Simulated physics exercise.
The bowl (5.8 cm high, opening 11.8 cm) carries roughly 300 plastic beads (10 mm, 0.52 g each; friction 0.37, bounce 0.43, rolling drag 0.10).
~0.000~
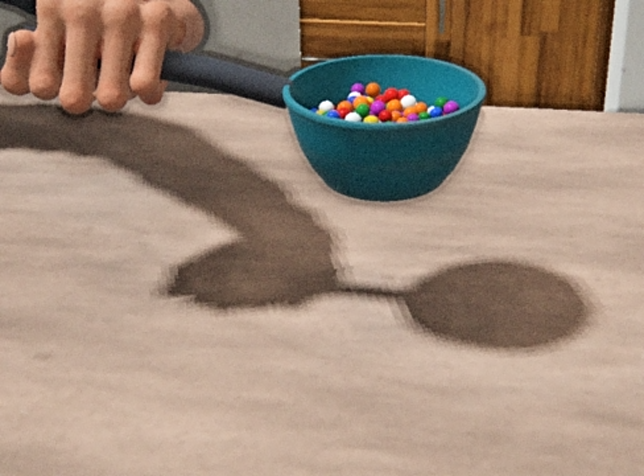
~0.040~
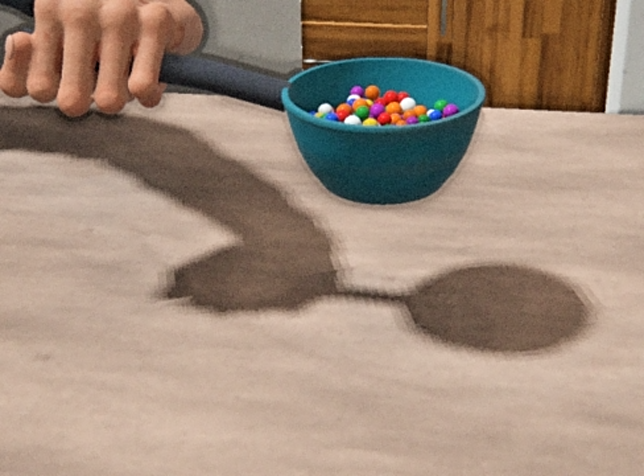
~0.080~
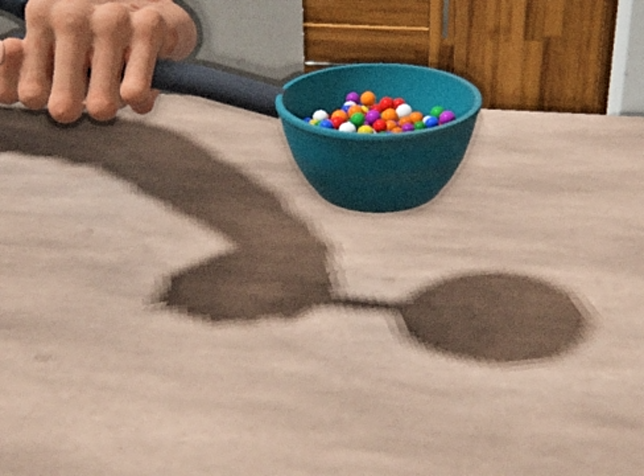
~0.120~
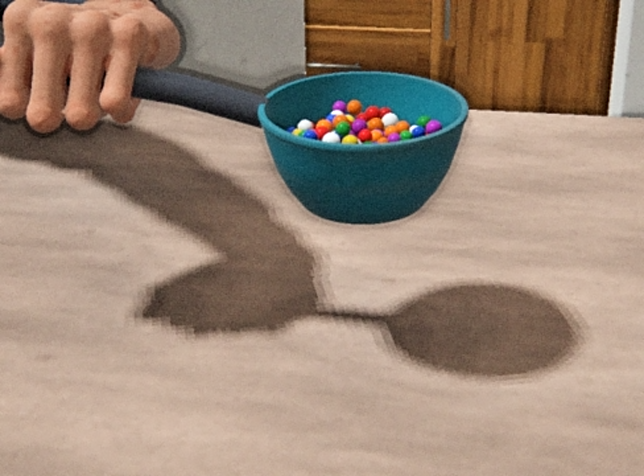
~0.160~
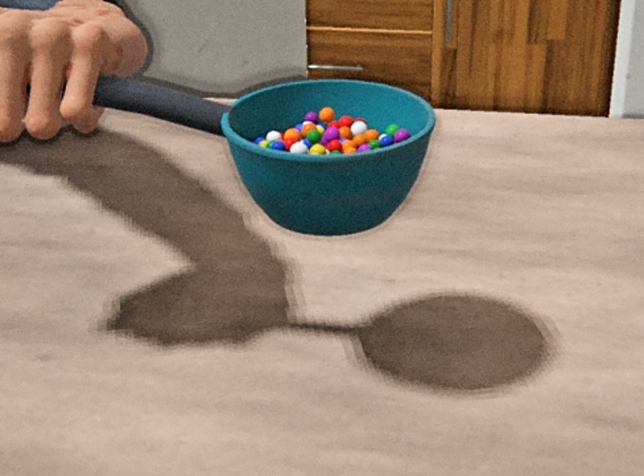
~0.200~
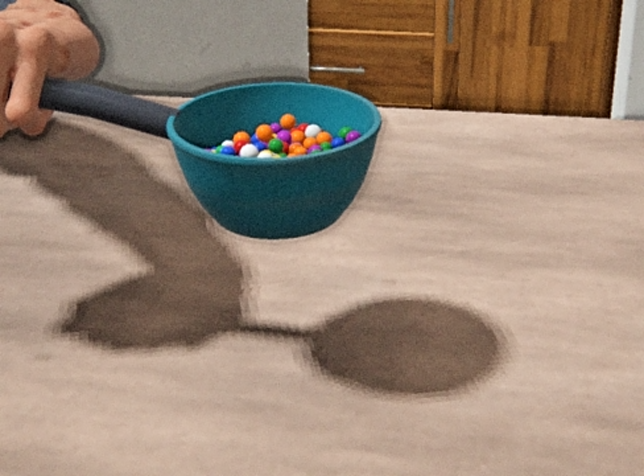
In a room with wooden cabinet doors and a grey wall behind, a pale, faintly streaked surface is seen from slightly above by a still camera. A hand at the upper left grips the dark handle of a teal bowl filled with small multicoloured balls, their brown shadows stretching across the surface. The hand moves the level bowl slightly nearer, then increasingly leftward, the shadows shifting along with it.
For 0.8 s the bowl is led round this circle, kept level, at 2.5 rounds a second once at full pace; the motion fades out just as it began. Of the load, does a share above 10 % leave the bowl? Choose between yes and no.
I choose yes.
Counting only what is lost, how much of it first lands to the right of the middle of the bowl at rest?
I'd reckon close to 70 per cent.
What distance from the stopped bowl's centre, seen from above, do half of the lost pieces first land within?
It works out to near 26 cm.
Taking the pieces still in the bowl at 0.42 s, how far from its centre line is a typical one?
About 3.5 centimetres.
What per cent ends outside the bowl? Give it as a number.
My best guess is close to 25 per cent.
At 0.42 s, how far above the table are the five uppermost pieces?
I'd put it at some 17 cm.
After 0.42 s, bowl 100 %; middle of the pieces not yet landed near (321, 94).
After 0.61 s, bowl 80 %, in the air 15 %; middle of the pieces not yet landed near (324, 168).
After 0.78 s, fallen in front of where it stops 5 %, bowl 75 %, fallen right of where it stops 10 %, in the air 5 %; middle of the pieces not yet landed near (175, 145).
After 0.95 s, fallen in front of where it stops 10 %, bowl 75 %, fallen right of where it stops 10 %; middle of the pieces not yet landed near (200, 135).
In the end, at 1.3 s, fallen in front of where it stops 10 %, bowl 75 %, fallen right of where it stops 10 %.
